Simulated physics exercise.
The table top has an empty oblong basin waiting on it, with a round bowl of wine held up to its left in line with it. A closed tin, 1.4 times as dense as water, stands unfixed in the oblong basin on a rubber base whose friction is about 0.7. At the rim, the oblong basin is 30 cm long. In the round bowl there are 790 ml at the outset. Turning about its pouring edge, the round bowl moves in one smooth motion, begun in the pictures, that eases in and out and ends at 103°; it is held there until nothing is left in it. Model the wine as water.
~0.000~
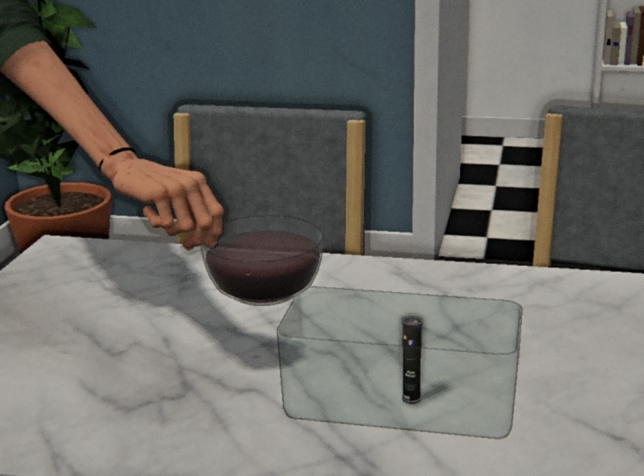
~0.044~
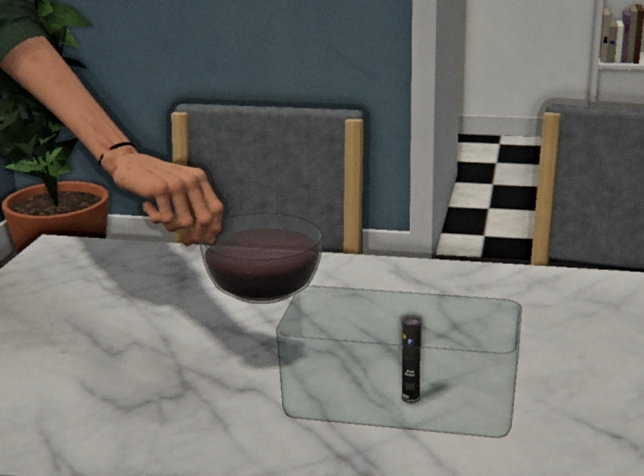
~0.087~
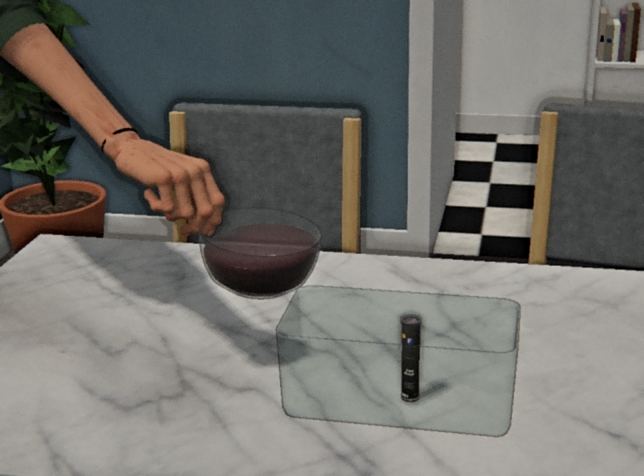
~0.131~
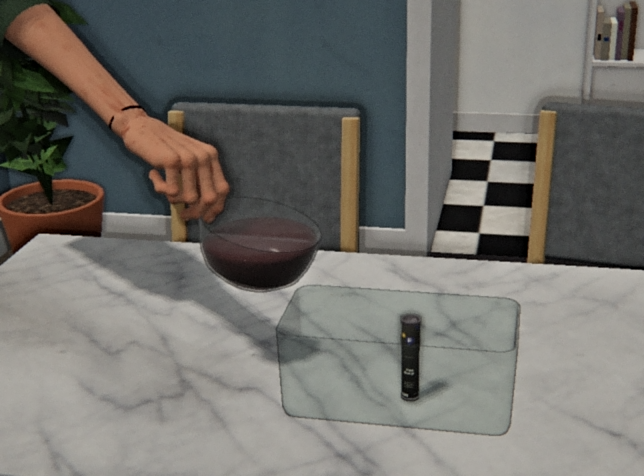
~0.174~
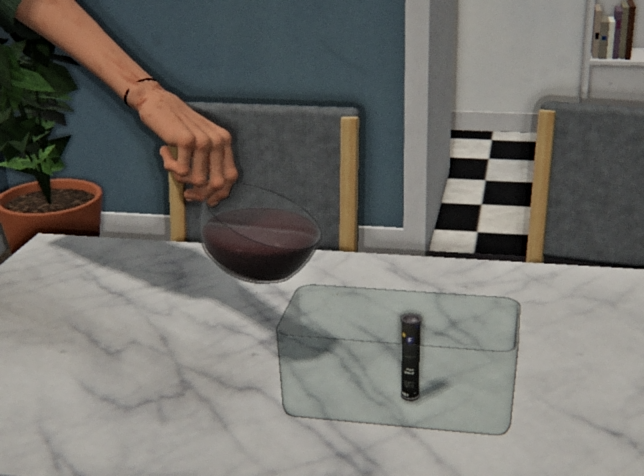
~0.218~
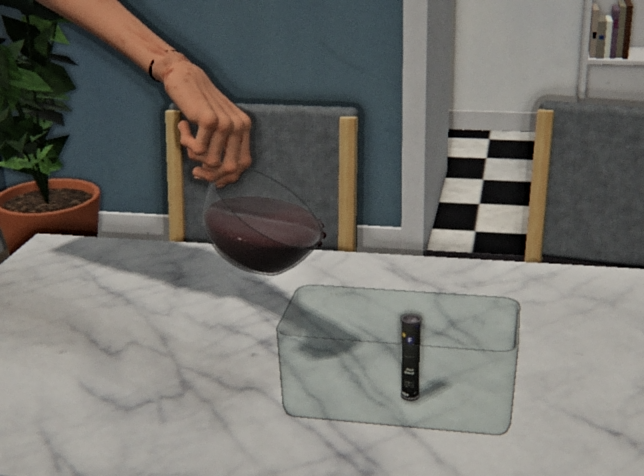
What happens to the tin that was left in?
It is going to fail.
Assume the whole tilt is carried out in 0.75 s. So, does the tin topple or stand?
The tin topples.
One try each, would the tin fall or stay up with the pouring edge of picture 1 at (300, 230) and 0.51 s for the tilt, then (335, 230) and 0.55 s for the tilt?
First it tips over; then it stays on its base.
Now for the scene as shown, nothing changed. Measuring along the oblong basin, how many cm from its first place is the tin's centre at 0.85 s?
Estimate: Around 7 cm.
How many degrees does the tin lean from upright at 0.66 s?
It leans about 20° from upright.
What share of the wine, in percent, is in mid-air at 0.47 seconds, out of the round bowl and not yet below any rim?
Around 56 in a hundred.
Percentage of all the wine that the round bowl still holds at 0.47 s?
I'd estimate some 34 % remains.
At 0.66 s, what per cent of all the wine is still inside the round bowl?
0 %.
By 0.47 s the tilt is 97° and 34 per cent is still to pour; the tin stands where it began.
By 0.66 s the tilt is 103° and 0 per cent is still to pour; the tin leans 22°.
By 0.85 s the tilt is 103° and 0 per cent is still to pour; the tin lies on its side.
By 1.06 s the tilt is 103° and 0 per cent is still to pour; the tin lies on its side.
At rest the tin lies on its side.
